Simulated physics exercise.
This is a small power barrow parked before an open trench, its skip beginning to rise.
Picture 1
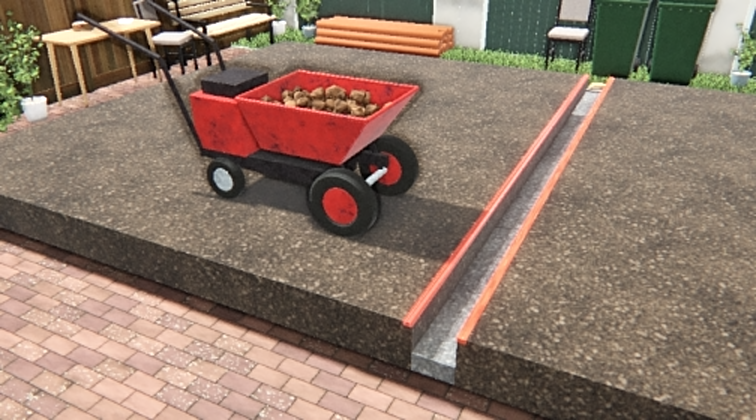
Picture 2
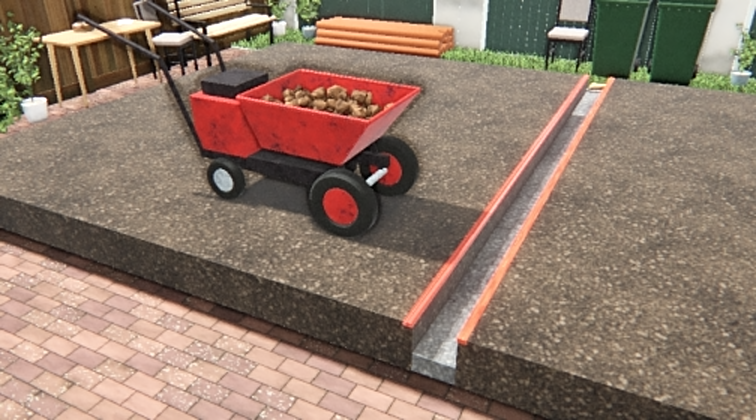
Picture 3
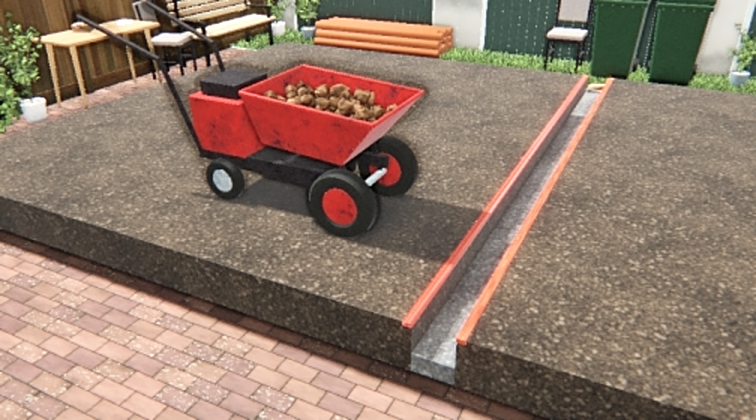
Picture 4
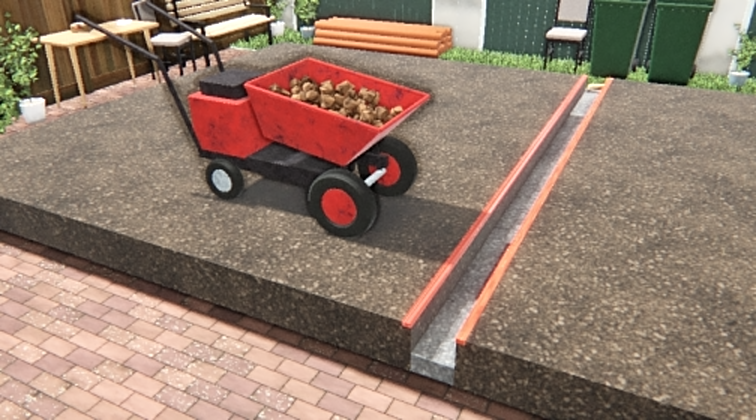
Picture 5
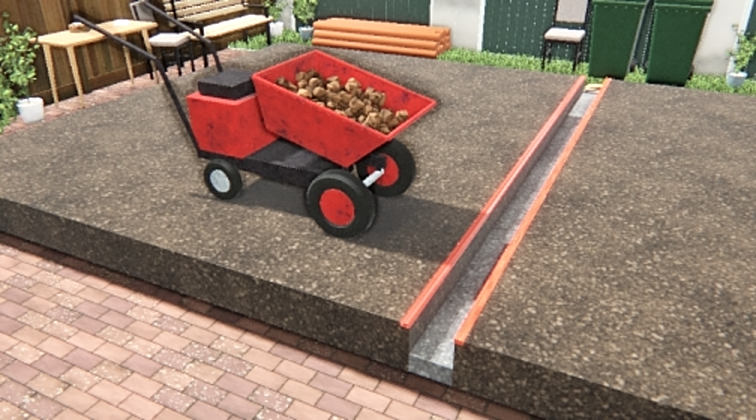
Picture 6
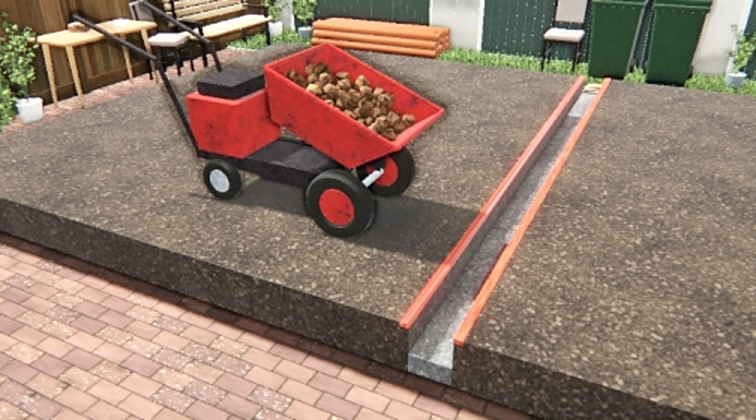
In this clip, a red power barrow loaded with brown clods stands on dark ground left of a narrow trench edged with orange-red strips, and its skip tilts gradually forward to the right while the wheels stay in place.
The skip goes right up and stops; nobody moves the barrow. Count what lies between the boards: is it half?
In the trench: The larger part.
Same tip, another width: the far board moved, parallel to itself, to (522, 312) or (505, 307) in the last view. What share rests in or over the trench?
Roughly 70 per cent, and 70 per cent.
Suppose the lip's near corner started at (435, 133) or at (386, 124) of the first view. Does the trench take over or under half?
First under half, then the larger part.
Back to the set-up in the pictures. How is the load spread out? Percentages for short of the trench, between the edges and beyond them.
In per cent, short 15, between 65 and beyond 5.
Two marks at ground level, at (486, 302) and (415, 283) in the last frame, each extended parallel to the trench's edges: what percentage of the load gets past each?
About 0 and 80 per cent.
Soon, skip tipped steeply; all in the skip.
A while on, skip tipped right over; most in the skip; a small part short of the trench; a small part in or heaped over the trench; a stray few falling.
Towards the end, skip tipped right over; about a quarter in the skip; a small part short of the trench; about half in or heaped over the trench; a small part beyond it.
Finally, skip tipped right over; a small part in the skip; a small part short of the trench; about two thirds in or heaped over the trench; a small part beyond it.
